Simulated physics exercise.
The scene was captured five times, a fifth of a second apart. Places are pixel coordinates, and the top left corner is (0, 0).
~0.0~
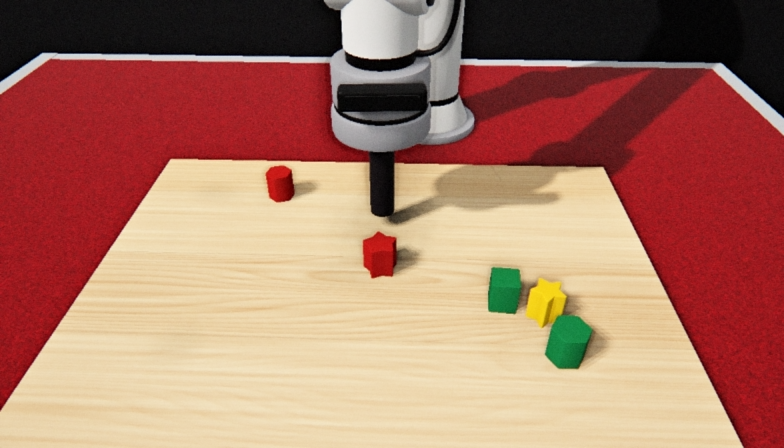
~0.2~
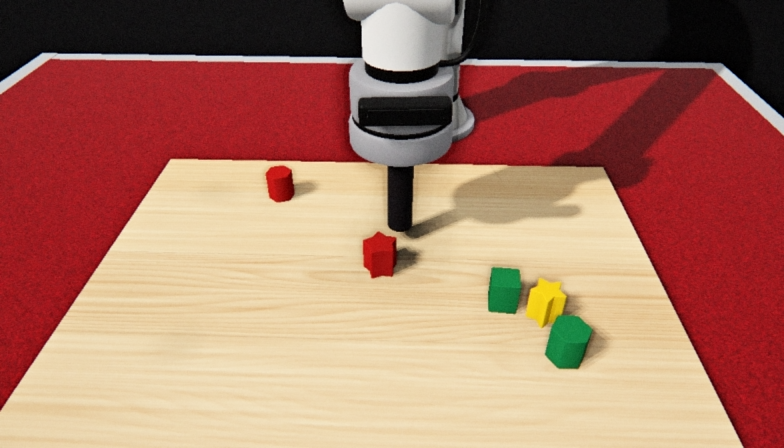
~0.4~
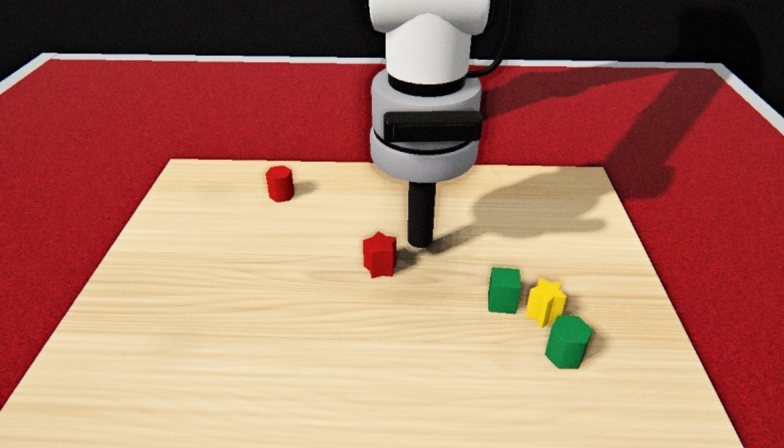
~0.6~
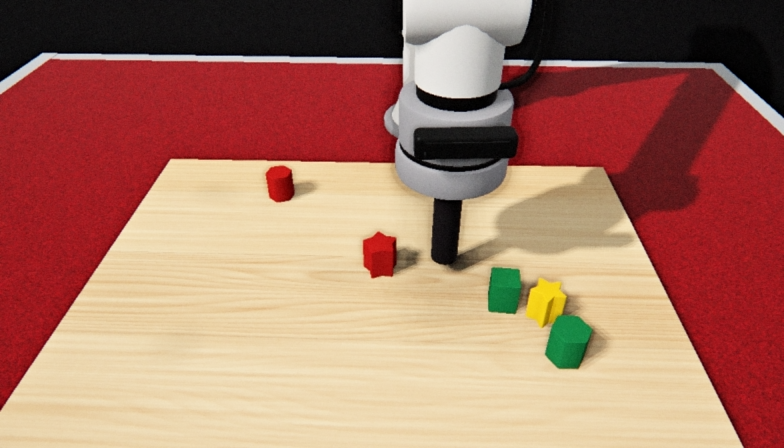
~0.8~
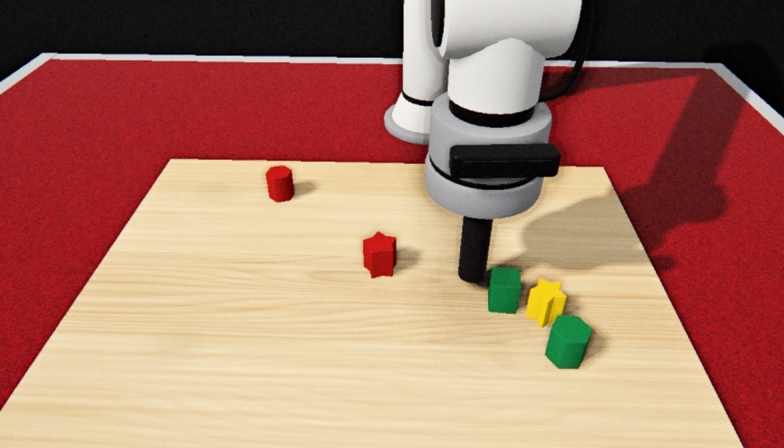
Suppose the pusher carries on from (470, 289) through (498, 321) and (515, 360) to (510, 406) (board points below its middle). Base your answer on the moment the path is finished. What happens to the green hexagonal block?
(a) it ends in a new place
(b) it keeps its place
The correct letter is b.
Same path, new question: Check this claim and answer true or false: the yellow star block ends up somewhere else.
Verdict: True.
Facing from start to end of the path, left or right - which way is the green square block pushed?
Answer: Left.
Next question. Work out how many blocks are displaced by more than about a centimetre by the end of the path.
Going by the path, two of them shift by more than about 1 cm.
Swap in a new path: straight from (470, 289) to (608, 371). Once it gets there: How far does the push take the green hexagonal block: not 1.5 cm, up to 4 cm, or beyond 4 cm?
More than 4 cm.
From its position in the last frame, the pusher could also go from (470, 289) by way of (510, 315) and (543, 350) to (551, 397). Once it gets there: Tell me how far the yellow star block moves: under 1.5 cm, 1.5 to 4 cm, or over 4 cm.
Beyond 4 cm.
The first path, step by step. One third of the way, pusher at (501, 306); green square block at (533, 294), turned 15° anticlockwise; yellow star block at (562, 293), turned 40° anticlockwise.
Two thirds of the way, pusher at (518, 346); green square block at (540, 300), turned 30° anticlockwise; yellow star block at (567, 294), turned 55° anticlockwise.
At the end, pusher at (513, 391); green square block at (540, 300), turned 30° anticlockwise; yellow star block at (567, 294), turned 55° anticlockwise; green hexagonal block unmoved.
